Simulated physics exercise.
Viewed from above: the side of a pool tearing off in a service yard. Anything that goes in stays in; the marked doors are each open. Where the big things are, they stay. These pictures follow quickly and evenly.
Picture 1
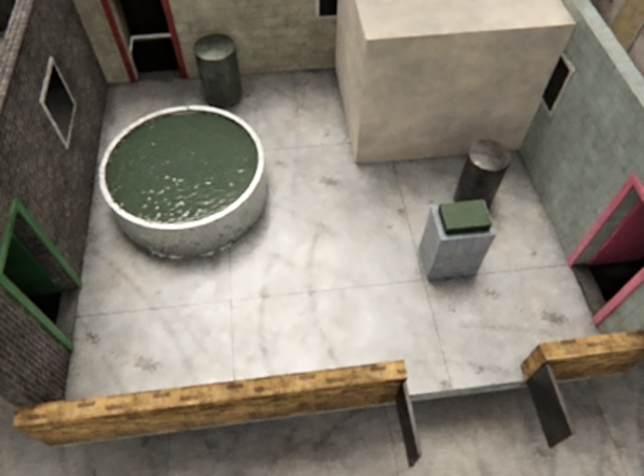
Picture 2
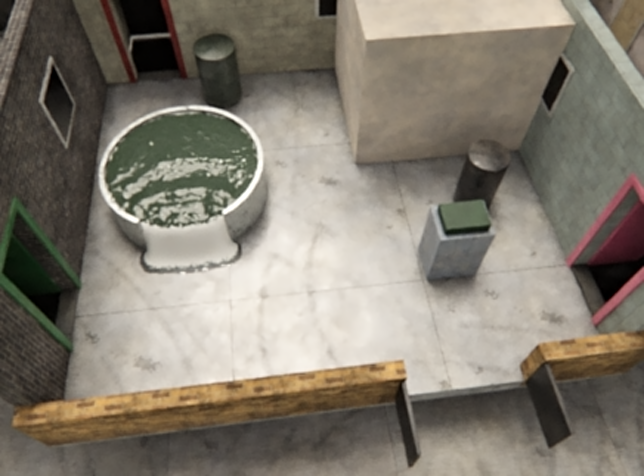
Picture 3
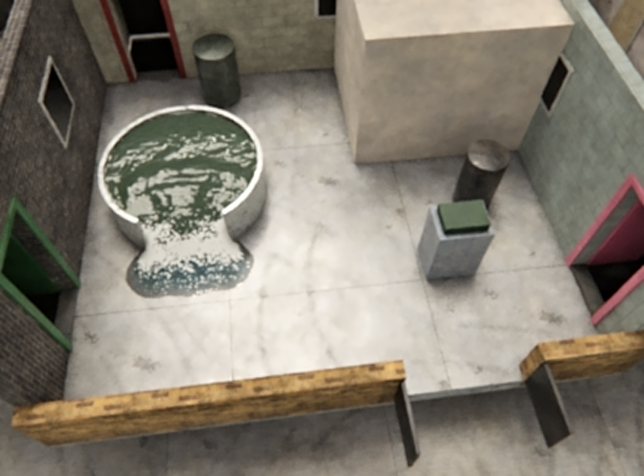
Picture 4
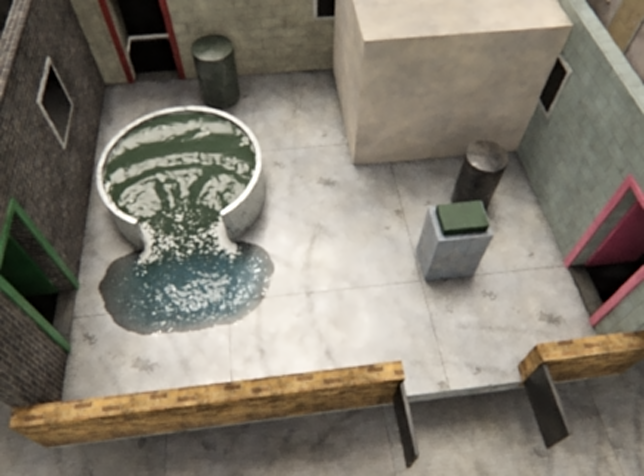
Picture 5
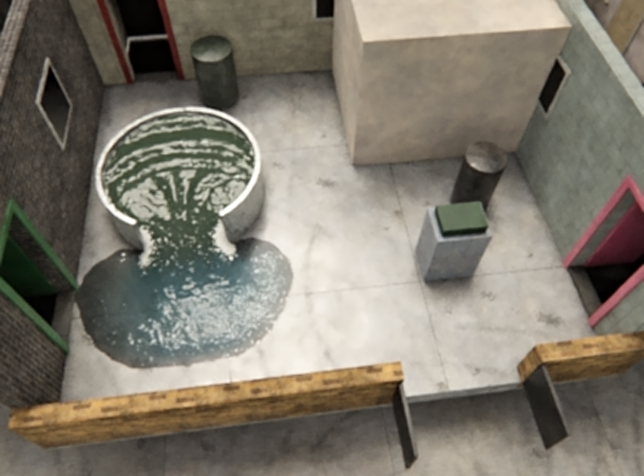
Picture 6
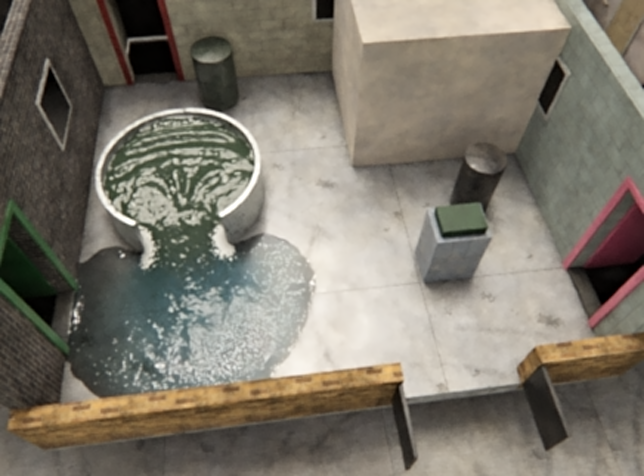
We see a walled yard from above, with a round tank of green water at left; its front side opens, and water pours through the gap, spreading across the pale floor in a widening pool toward the low front wall.
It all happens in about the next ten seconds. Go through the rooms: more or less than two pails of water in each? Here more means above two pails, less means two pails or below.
Red door: More; green door: More; pink door: More.
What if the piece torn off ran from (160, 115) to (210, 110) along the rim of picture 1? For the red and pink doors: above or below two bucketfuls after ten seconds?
The red one crosses the line and the pink one remains shy of it, I think.
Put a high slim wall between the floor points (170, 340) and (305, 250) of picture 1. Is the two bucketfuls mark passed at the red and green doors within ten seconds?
In short: The red door takes less; the green door is over.
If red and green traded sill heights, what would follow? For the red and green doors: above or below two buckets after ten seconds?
Red falls short and green overshoots.
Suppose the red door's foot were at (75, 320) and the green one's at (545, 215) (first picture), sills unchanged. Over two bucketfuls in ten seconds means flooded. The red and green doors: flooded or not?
The red one goes over, the green one stays under.
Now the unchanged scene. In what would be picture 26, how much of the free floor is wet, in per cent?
Estimate: Near 45 %.
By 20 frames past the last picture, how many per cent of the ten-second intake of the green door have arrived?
Share by then: About 55 in a hundred.
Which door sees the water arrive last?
That's the one in red.
A moment on, water covers 25 % of the floor; the red door not reached, the green door under two buckets in, the pink door not reached.
Next, water covers 30 % of the floor; the red door not reached, the green door under two buckets in, the pink door not reached.
Then, water covers 45 % of the floor; the red door not reached, the green door over two buckets in, the pink door under two buckets in.
Later, water covers 70 % of the floor; the red door under two buckets in, the green door far over two buckets in, the pink door far over two buckets in.
In the end, water covers 90 % of the floor; the red door over two buckets in, the green door far over two buckets in, the pink door far over two buckets in.
